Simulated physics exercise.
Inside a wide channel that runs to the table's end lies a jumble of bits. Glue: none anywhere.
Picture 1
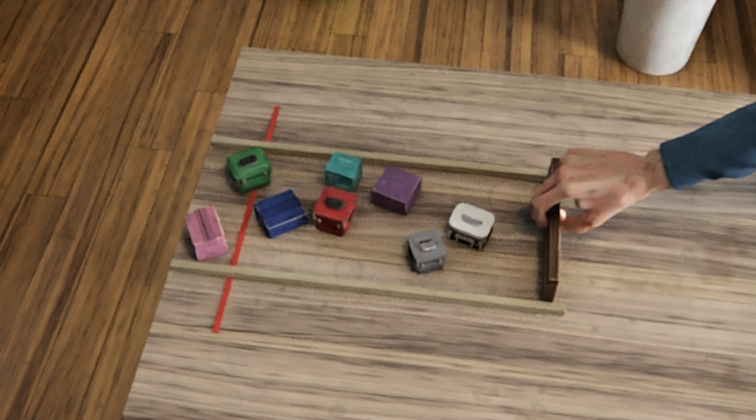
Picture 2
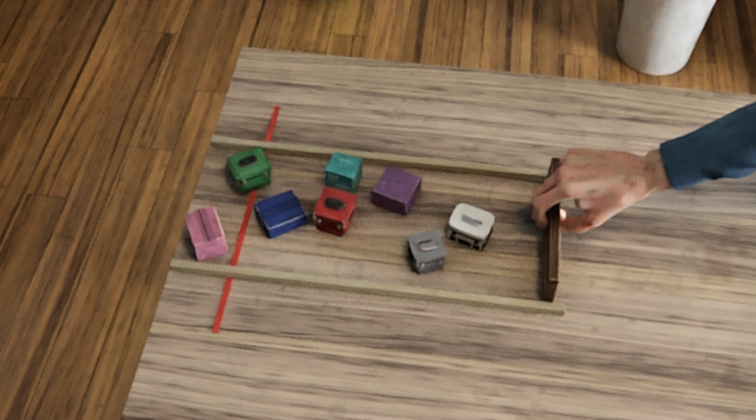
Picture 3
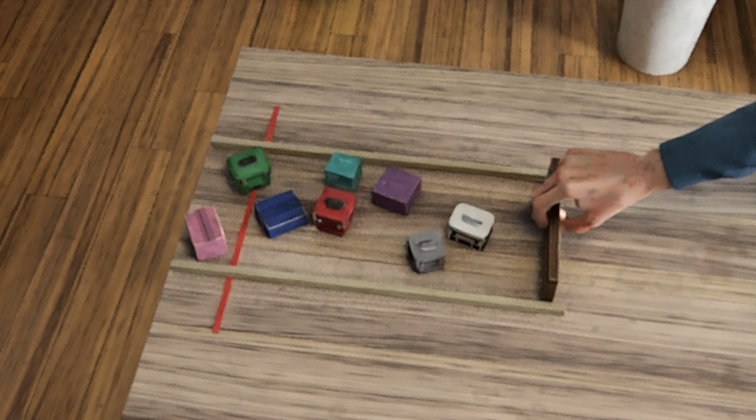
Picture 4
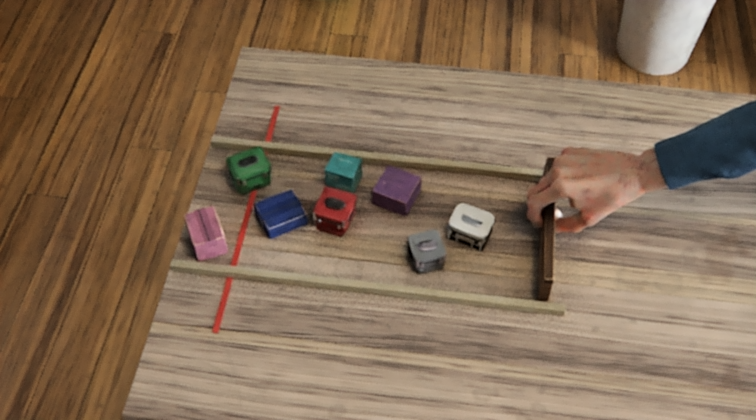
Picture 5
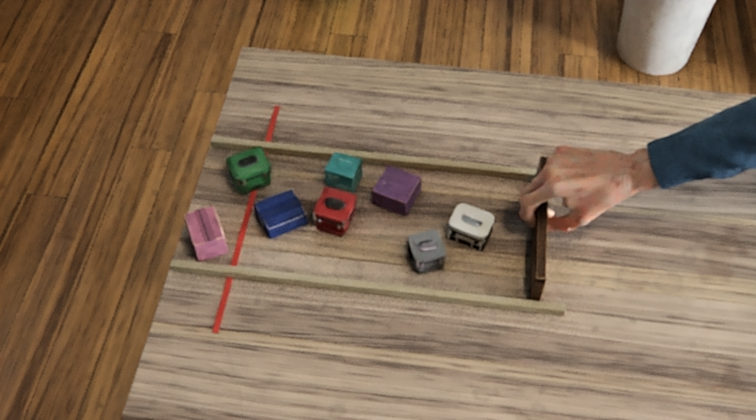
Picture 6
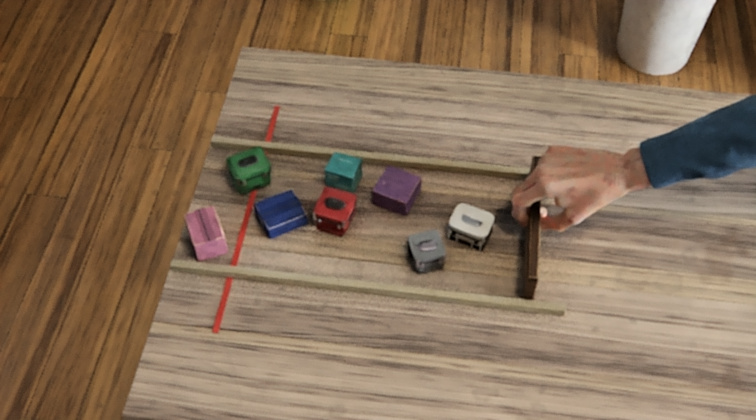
The footage shows a hand holding a dark wooden board across a channel between two pale strips on a table, then sliding it slightly left, while the eight small colourful cases scattered near a red line stay still.
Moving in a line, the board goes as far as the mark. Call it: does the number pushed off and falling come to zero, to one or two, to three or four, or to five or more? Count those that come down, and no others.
It comes to one or two.
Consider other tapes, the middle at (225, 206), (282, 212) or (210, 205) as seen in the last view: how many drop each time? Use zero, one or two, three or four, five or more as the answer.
At least five; none at all; 5 or more.
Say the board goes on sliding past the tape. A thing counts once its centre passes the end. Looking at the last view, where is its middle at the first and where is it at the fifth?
First: Around (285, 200). Next: Around (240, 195).
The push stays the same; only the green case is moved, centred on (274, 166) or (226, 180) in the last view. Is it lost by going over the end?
Per position - not saved; not saved.
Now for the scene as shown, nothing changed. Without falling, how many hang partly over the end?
I get 3.
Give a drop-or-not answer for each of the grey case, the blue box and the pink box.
The grey case stays put, the blue box is gone, and the pink box stays put.
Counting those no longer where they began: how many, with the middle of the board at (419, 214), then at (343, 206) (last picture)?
Tally: First 3; then 6.
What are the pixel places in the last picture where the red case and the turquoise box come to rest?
They finish at roughly (193, 200) and (204, 153) respectively.
A little later, none off yet; pink box at rest near (206, 233); green case at rest near (250, 170); blue box at rest near (281, 214).
When it is over, the number that fall off is one or two; down, blue box and green case.
